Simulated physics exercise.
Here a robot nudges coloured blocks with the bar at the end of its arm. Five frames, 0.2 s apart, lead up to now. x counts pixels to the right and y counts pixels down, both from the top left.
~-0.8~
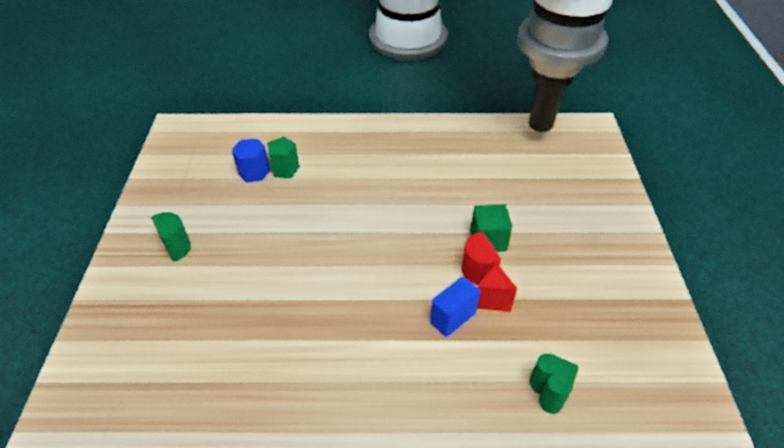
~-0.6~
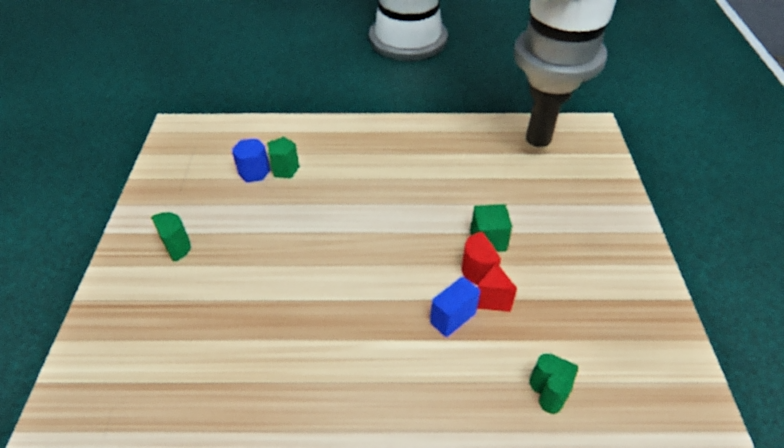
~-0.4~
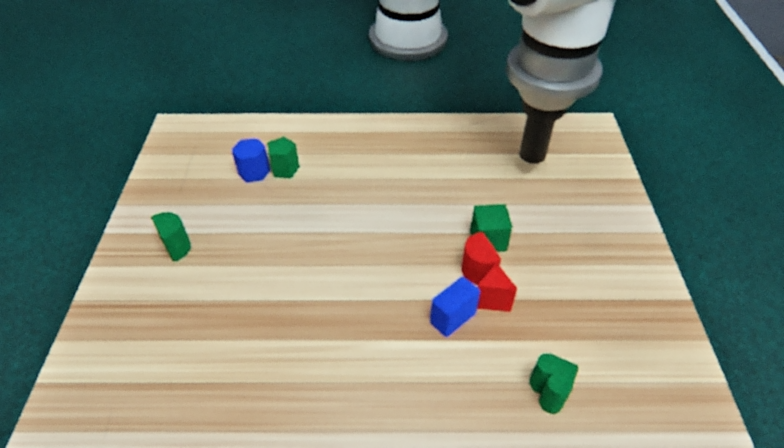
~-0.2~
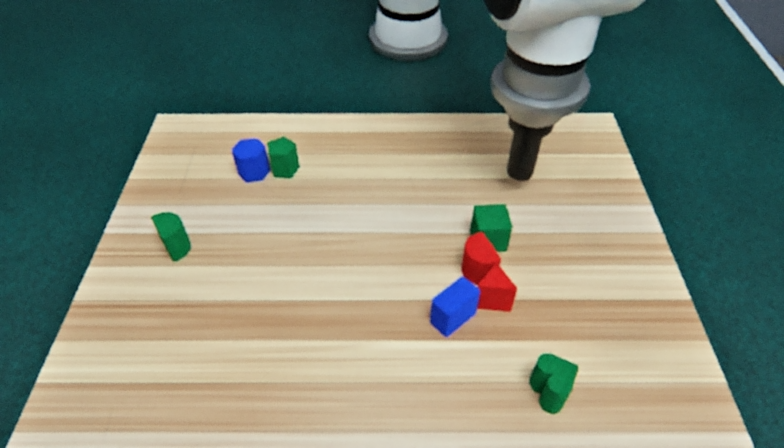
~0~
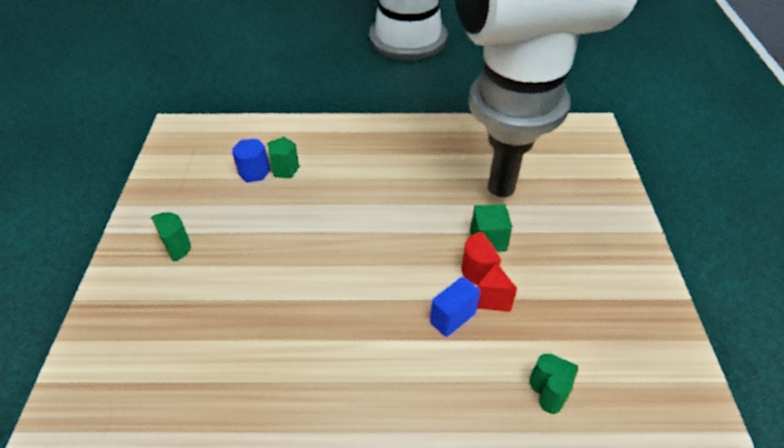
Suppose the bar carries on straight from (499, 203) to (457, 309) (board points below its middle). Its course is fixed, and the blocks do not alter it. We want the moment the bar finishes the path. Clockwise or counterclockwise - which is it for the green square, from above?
If we look at it from overhead, the green square pivots clockwise.
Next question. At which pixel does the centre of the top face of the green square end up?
I'd place it at (452, 316), taking the centre of its top.
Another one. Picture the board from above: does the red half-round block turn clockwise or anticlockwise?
Prediction: Counterclockwise.
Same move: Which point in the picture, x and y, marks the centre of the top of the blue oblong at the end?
For the centre of its top, I'd go with (422, 379).
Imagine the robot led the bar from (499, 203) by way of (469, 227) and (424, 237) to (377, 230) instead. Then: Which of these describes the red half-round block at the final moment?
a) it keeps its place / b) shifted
It's b.
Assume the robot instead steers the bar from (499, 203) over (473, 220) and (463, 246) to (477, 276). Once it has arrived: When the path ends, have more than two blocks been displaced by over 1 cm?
Yes.
On the path given first. One third of the way, bar (489, 220); red half-round block (476, 257), turned 35° anticlockwise; green square (481, 234), turned 30° clockwise.
Two thirds of the way, bar (475, 256); blue oblong (441, 330); red half-round block (459, 298), turned 40° anticlockwise; green square (466, 272), turned 30° clockwise; red triangle (501, 285), turned 15° anticlockwise.
At the end, bar (459, 295); blue oblong (422, 379), turned 25° clockwise; red half-round block (449, 346), turned 50° anticlockwise; green square (452, 316), turned 25° clockwise; red triangle (501, 285), turned 15° anticlockwise.
